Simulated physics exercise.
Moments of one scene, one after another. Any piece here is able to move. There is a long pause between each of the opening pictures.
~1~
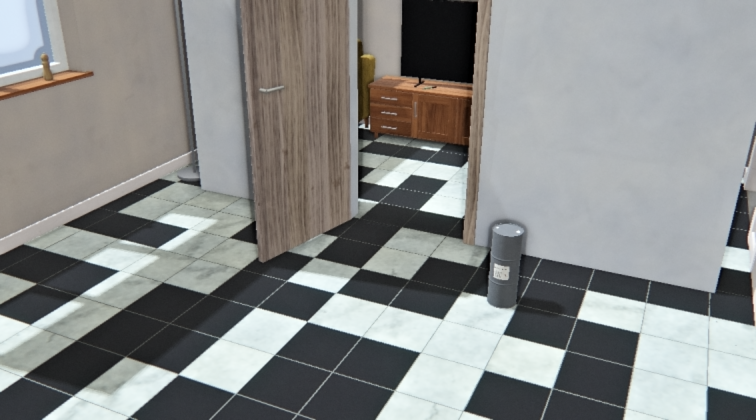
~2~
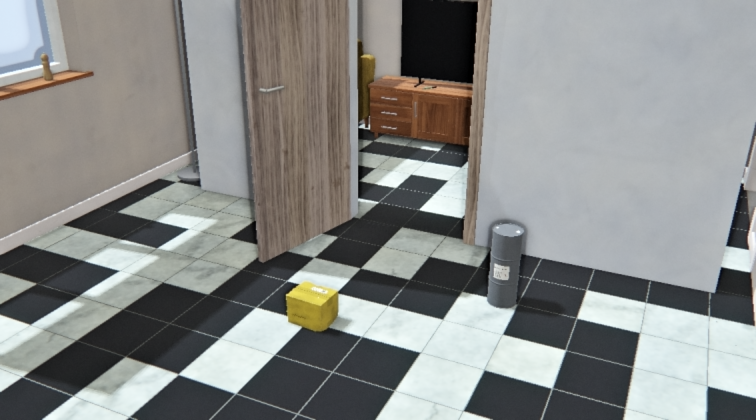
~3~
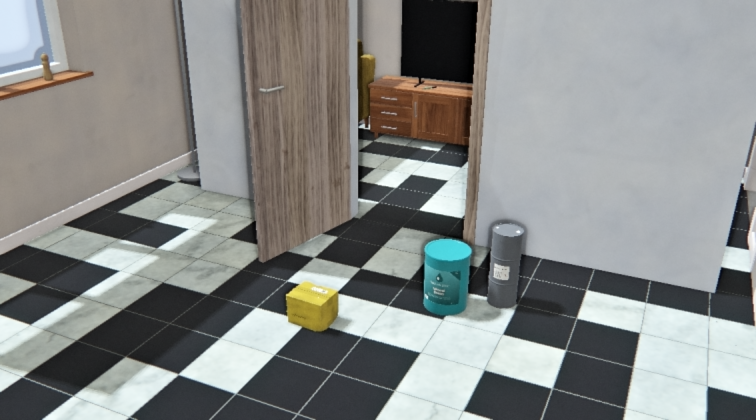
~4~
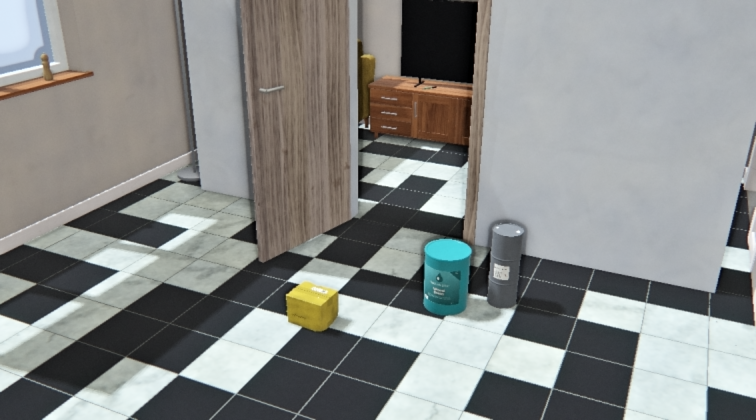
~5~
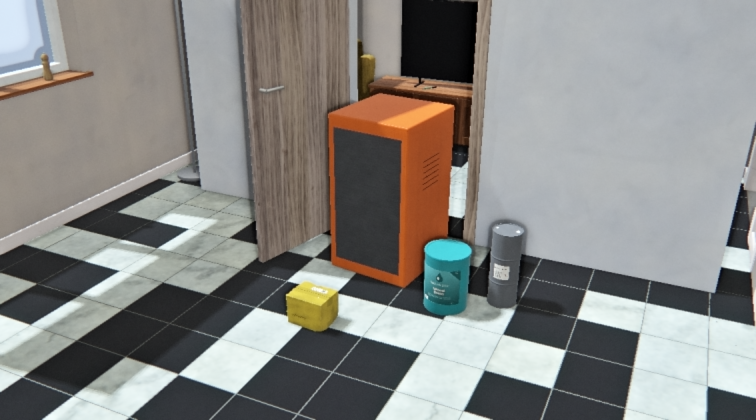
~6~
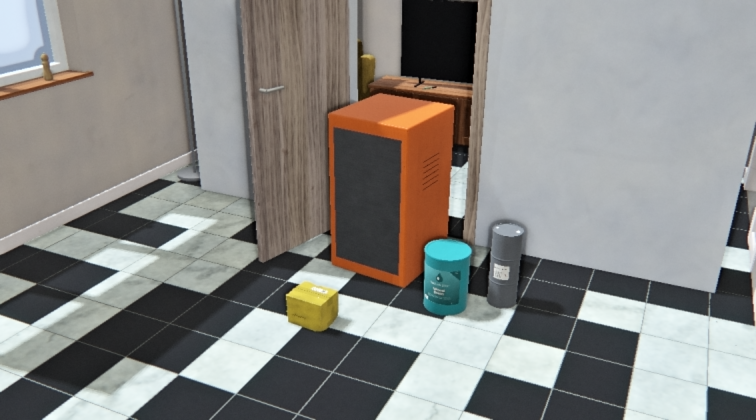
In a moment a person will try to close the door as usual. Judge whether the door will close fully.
The door cannot travel further.
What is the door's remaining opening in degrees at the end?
Around 75 degrees.
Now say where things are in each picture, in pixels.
In the first frame, door wide open and still; grey canister (505, 266).
In the second frame, door wide open and still; grey canister (505, 266).
In the third frame, door wide open and still; yellow box (313, 306); turquoise pail (447, 277).
In the fourth frame, door wide open and still; grey canister (505, 266); yellow box (313, 306).
In the fifth frame, door wide open and still; turquoise pail (447, 277); grey canister (505, 266).
In the sixth frame, door wide open and still; orange appliance (391, 187); yellow box (313, 306).
Then, 0.30 s past the last view, door 96° open.
Then, 0.40 s past the last view, door 89° open.
Then, 0.50 s past the last view, door 81° open.
Then, 0.60 s past the last view, door 75° open.
Finally, door 74° open; all 4 still in place. Final places as the last picture's camera would see them, orange appliance near (392, 187).
